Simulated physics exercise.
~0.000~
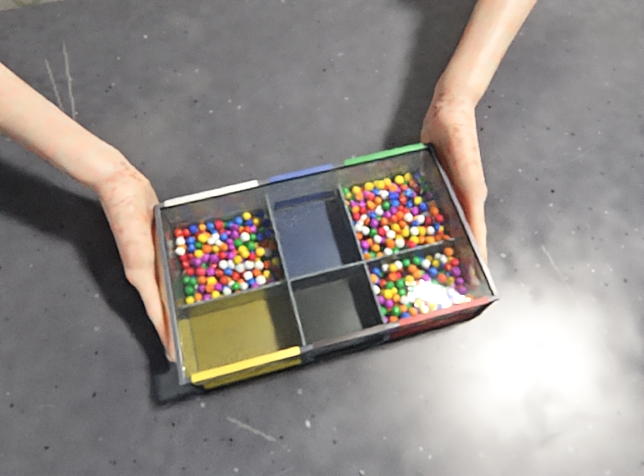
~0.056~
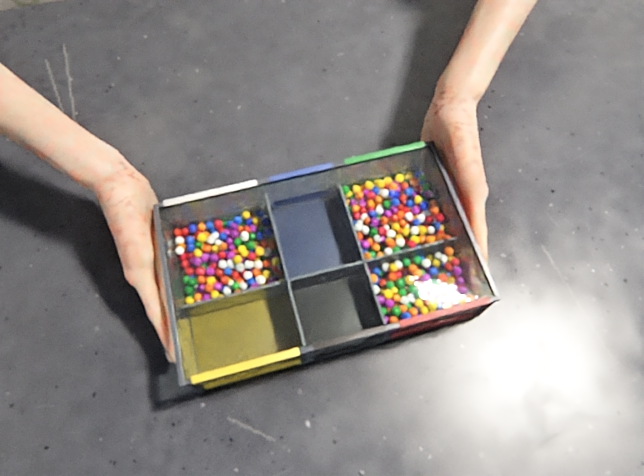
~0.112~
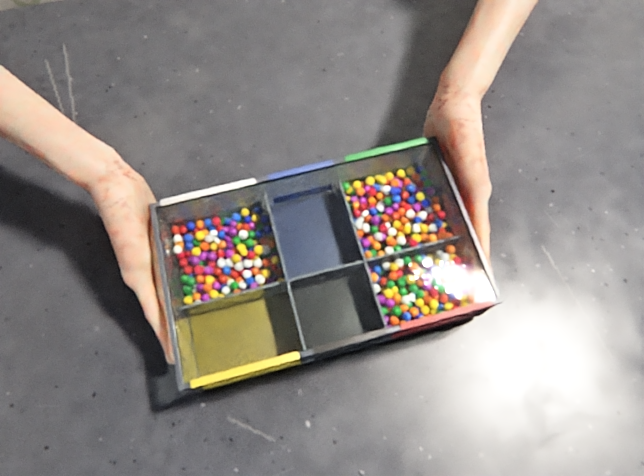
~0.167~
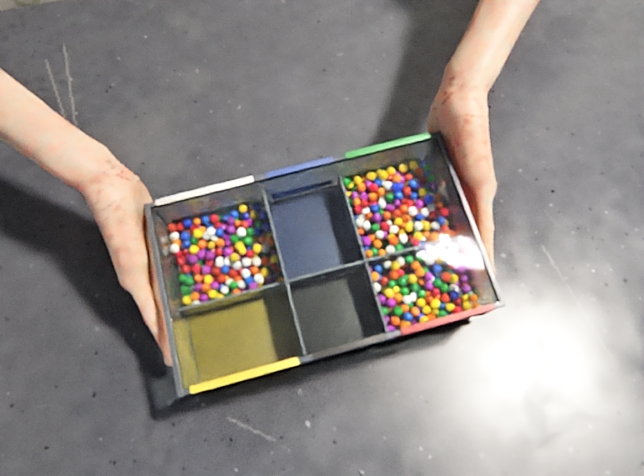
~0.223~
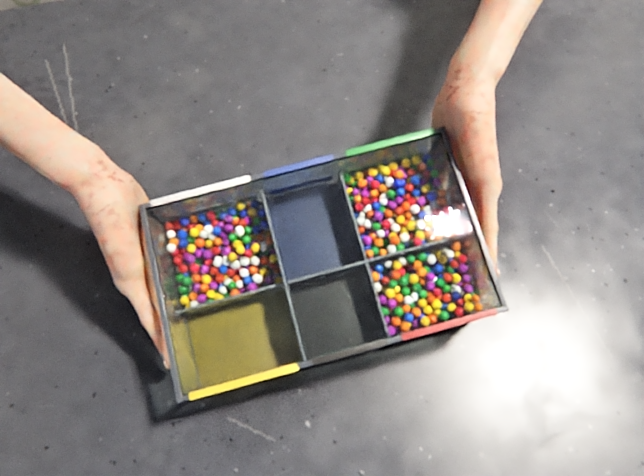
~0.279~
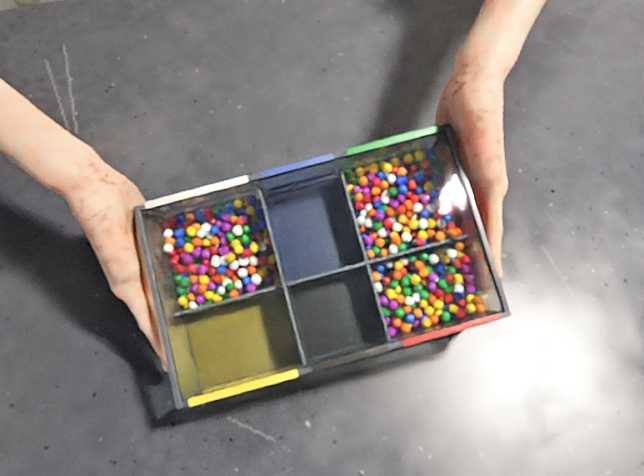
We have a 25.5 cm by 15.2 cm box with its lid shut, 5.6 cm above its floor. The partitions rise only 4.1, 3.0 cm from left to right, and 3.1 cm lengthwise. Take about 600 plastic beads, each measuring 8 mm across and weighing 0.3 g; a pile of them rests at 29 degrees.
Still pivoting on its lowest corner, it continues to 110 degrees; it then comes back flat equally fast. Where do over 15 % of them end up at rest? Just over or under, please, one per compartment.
Red compartment: Over, blue compartment: Under, green compartment: Under, yellow compartment: Over, white compartment: Under, black compartment: Over.
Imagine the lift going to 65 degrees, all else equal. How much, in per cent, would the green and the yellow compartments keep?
Result - green at 30 percent, yellow at 5 percent.
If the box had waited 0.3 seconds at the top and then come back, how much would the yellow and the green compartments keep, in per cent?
Yellow 35, green 0.
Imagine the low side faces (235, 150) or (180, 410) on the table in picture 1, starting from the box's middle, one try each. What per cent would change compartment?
Near 30 and 70 per cent, in that order.
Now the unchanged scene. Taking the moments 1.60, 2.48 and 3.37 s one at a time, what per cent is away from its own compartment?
In order: 60, then 80, then 75.
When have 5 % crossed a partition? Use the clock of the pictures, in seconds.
I'd put it at about 1.05 seconds on the clock.
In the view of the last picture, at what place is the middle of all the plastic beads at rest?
(336, 321).
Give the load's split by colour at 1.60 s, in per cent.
In per cent: Red 40, blue 0, green 5, yellow 25, white 10, black 20.
After 1.60 s, tilt 110 degrees; red 40 %, green 5 %, yellow 25 %, white 10 %, black 20 %.
Then, at 2.48 s, tilt 50 degrees; red 35 %, yellow 35 %, black 25 %.
After 3.37 s, tilt 0 degrees; red 35 %, yellow 35 %, black 25 %.
By 3.9 s all is still; red 35 %, blue 0 %, green 0 %, yellow 35 %, white 0 %, black 25 %.
